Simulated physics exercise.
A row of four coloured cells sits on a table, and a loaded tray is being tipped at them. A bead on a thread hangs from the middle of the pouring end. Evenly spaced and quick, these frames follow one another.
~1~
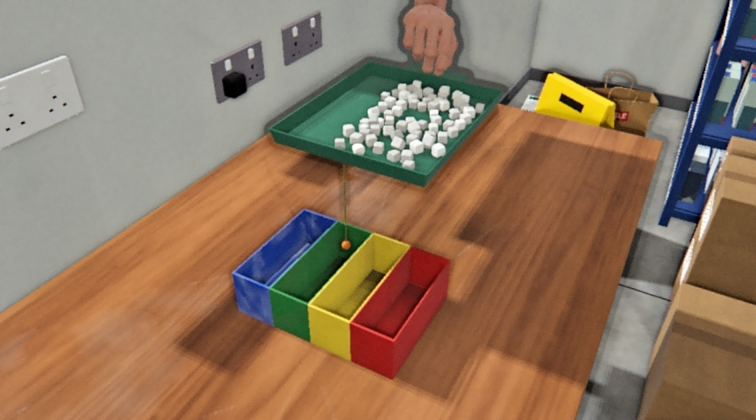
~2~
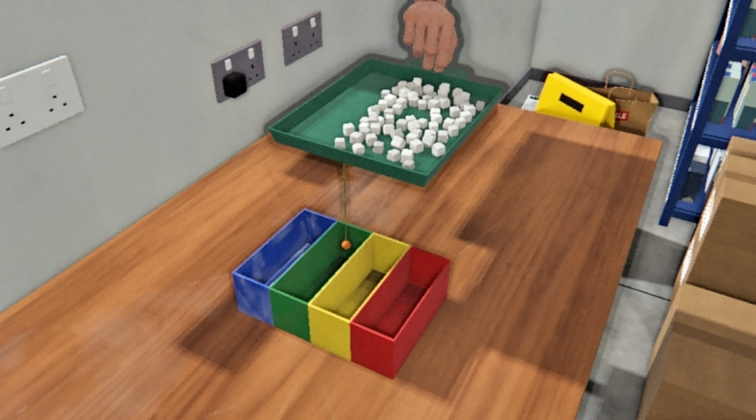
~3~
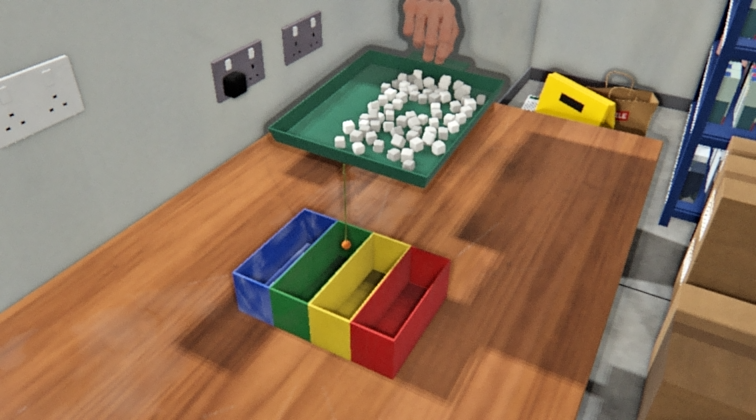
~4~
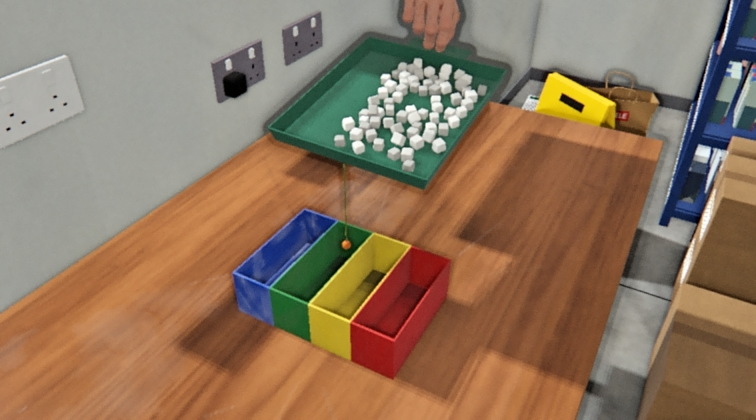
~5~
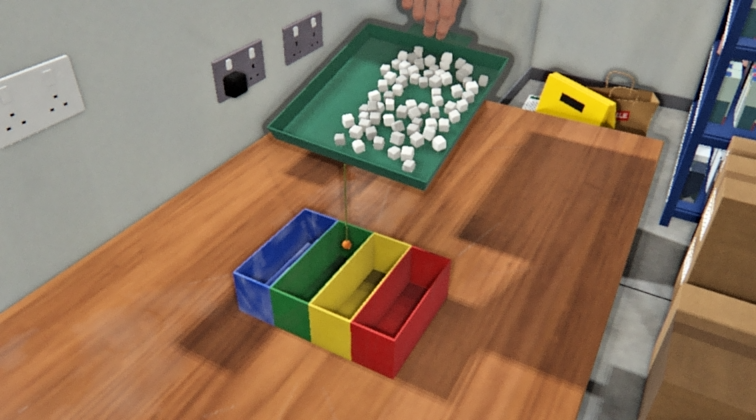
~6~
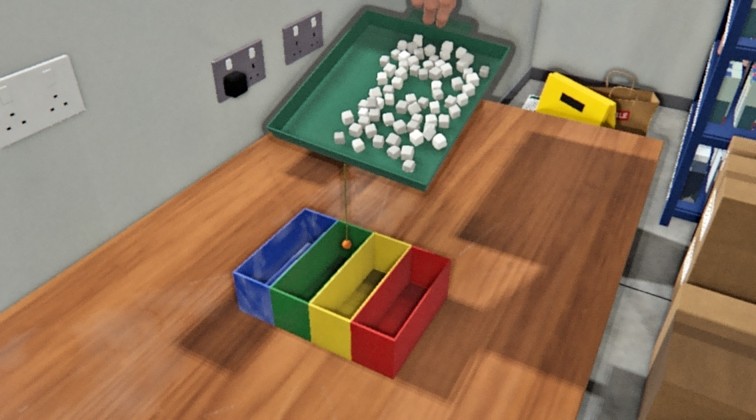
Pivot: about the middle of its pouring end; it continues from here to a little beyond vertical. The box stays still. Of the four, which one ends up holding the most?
The red one.
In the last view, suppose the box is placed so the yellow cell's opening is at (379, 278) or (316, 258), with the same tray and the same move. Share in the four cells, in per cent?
It comes to about 90 per cent the first time and about 40 per cent the second.
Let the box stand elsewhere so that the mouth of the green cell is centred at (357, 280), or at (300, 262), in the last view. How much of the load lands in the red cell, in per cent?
10 and 30 %.
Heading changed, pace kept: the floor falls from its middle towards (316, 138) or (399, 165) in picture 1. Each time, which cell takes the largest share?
The cell in blue, then the cell in red.
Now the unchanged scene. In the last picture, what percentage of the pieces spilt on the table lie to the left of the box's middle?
Close to 50 per cent of the spill, I think.
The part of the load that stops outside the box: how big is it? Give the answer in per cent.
About 30 per cent.
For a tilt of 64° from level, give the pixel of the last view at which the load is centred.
(393, 133).
Shortly afterwards, tray tipped steeply; the whole lot on the tray.
Next, tray tipped past a quarter turn; all but a few on the tray; only a few in the blue cell.
Some moments later, tray tipped past a quarter turn; near a third in the red cell; near a quarter in the yellow cell; a little in the green cell; only a few in the blue cell; near a third falling or outside the box.
In the end, tray tipped past a quarter turn; near a third in the red cell; near a quarter in the yellow cell; a little in the green cell; only a few in the blue cell; near a third outside the box.
